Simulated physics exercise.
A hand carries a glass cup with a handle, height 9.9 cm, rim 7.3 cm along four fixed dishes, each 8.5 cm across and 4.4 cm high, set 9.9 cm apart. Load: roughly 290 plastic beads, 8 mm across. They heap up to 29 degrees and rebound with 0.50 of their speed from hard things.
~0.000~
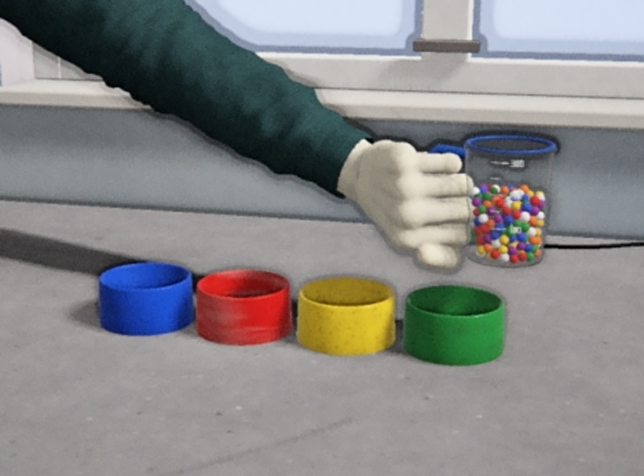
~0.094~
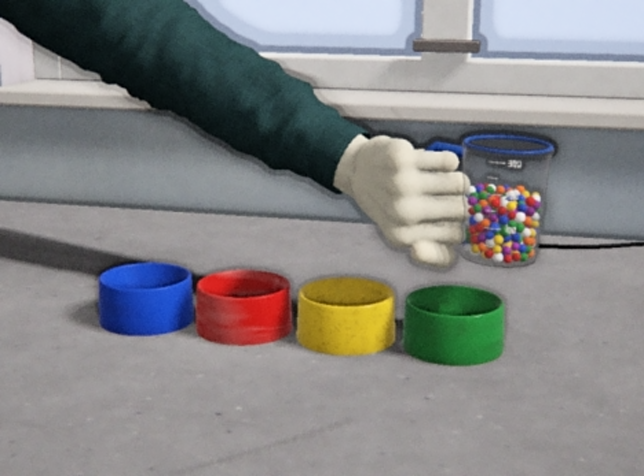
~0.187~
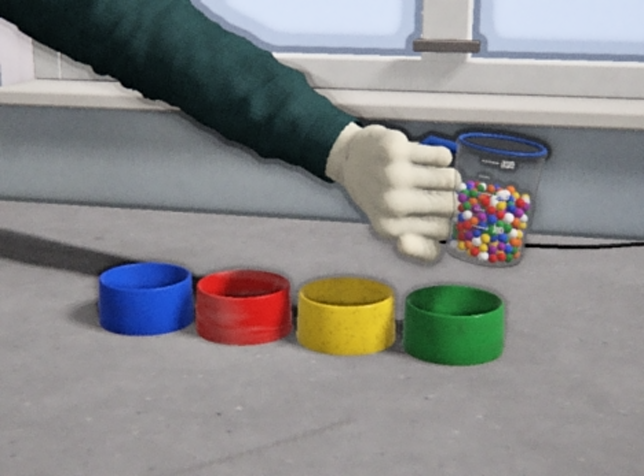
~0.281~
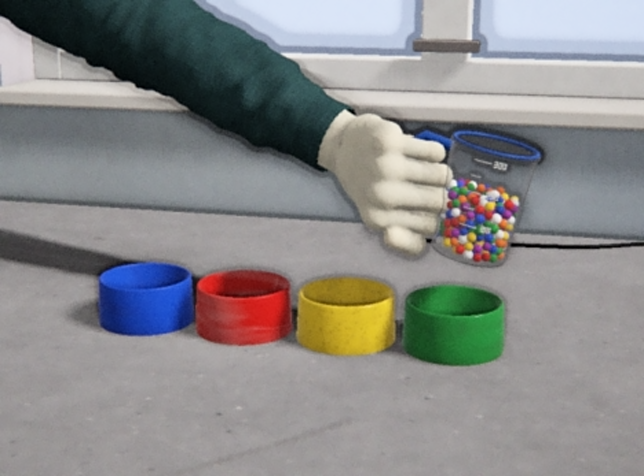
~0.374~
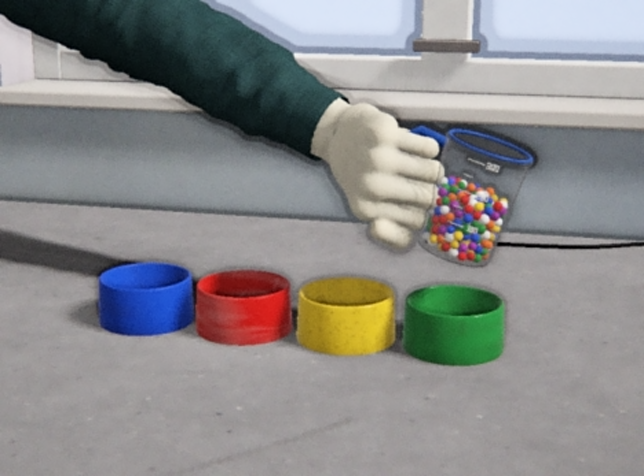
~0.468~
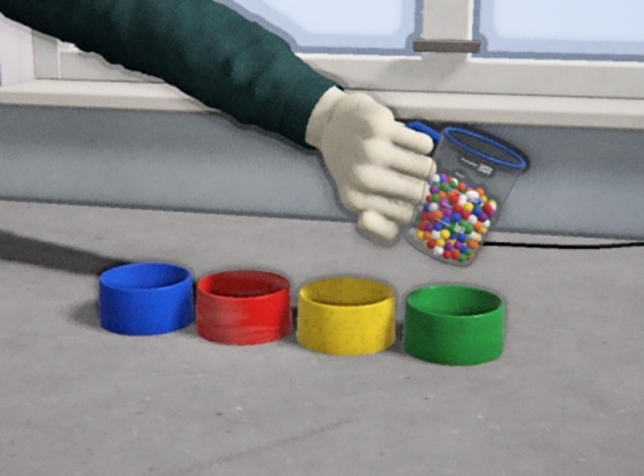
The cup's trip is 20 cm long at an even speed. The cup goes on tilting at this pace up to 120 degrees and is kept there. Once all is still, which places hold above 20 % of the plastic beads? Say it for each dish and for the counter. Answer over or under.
Red under, blue under, green under, yellow over, counter under.
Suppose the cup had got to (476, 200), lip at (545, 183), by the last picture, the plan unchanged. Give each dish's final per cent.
Red 0; blue 0; green 100; yellow 0.
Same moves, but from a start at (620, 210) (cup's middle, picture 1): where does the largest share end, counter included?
Most goes to: Green.
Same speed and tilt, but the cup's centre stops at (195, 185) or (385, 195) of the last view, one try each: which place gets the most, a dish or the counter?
The winner: Yellow; green.
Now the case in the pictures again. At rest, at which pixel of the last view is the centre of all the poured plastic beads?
Near (351, 313).
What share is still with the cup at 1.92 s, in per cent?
About 95 per cent.
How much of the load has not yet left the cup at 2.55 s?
Some 5 per cent of the load.
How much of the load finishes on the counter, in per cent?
Some 0 per cent.
Then, at 1.34 s, tilt 67 degrees; cup holds 100 %.
After 1.92 s, tilt 98 degrees; cup holds 95 %.
After 2.55 s, tilt 120 degrees; cup holds 5 %, yellow 95 %.
By 3.2 s all is still; red 0 %, blue 0 %, green 0 %, yellow 100 %, counter 0 %.
